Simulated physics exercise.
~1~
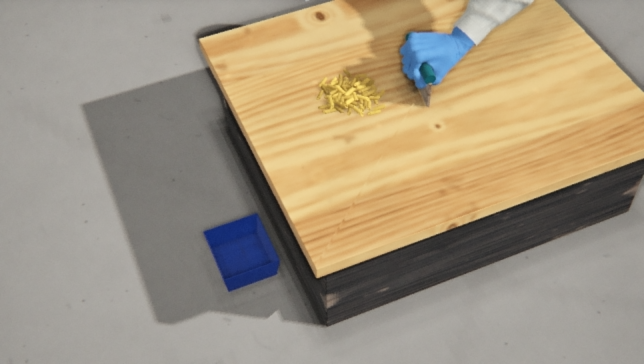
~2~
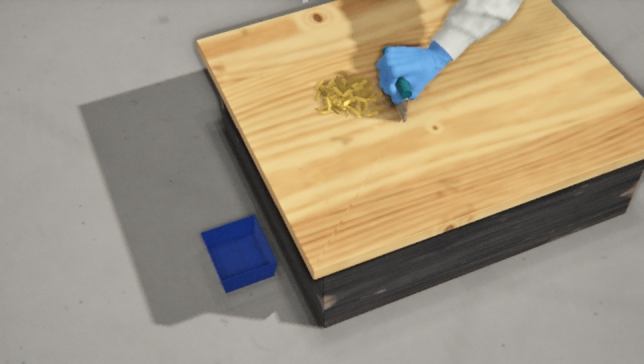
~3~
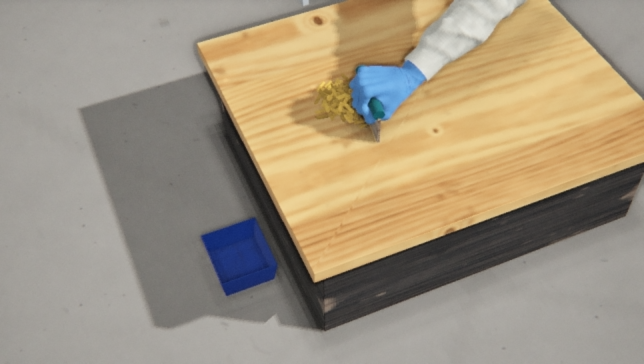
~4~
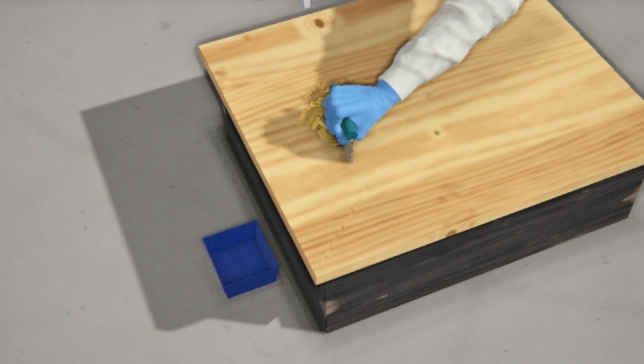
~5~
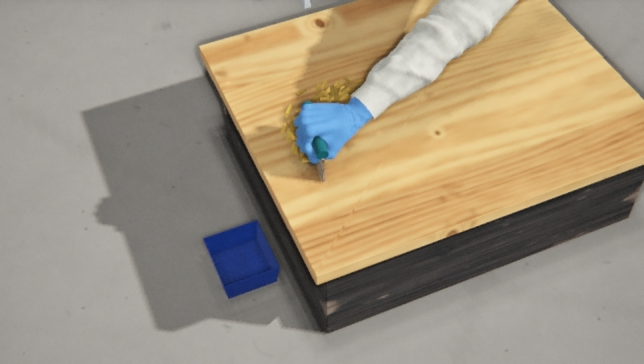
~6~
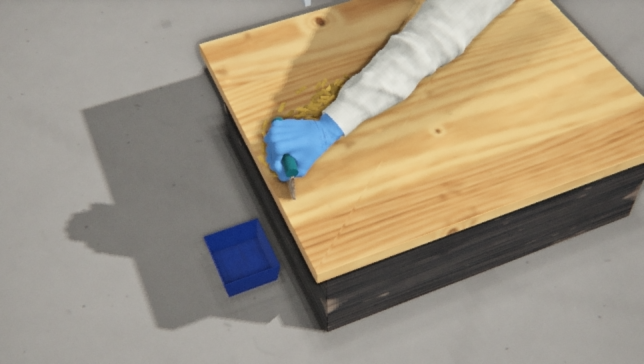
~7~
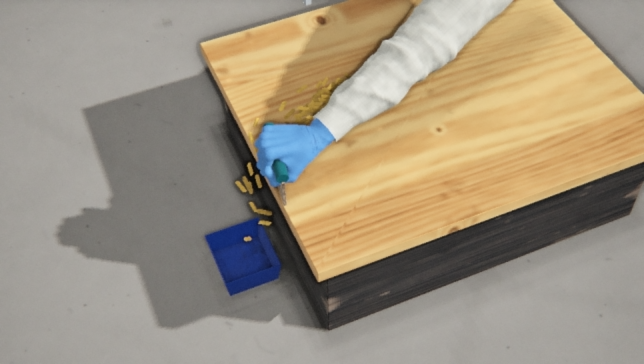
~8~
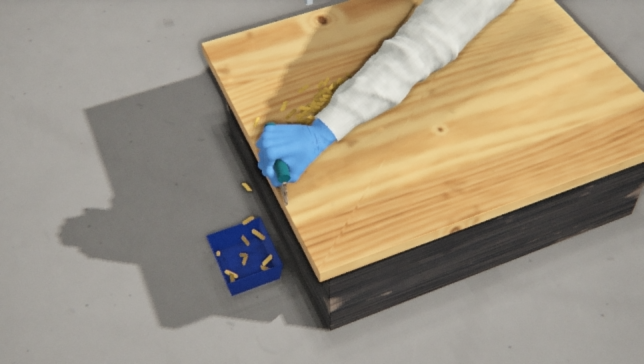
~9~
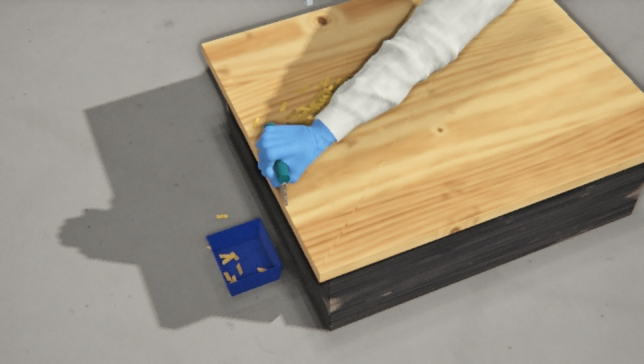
A blue-gloved hand holding a small scraper pushed through a pile of dry pasta toward the left edge of a wooden platform and stopped there, as some pieces dropped into a blue tin, a few missed, and most stayed on top.
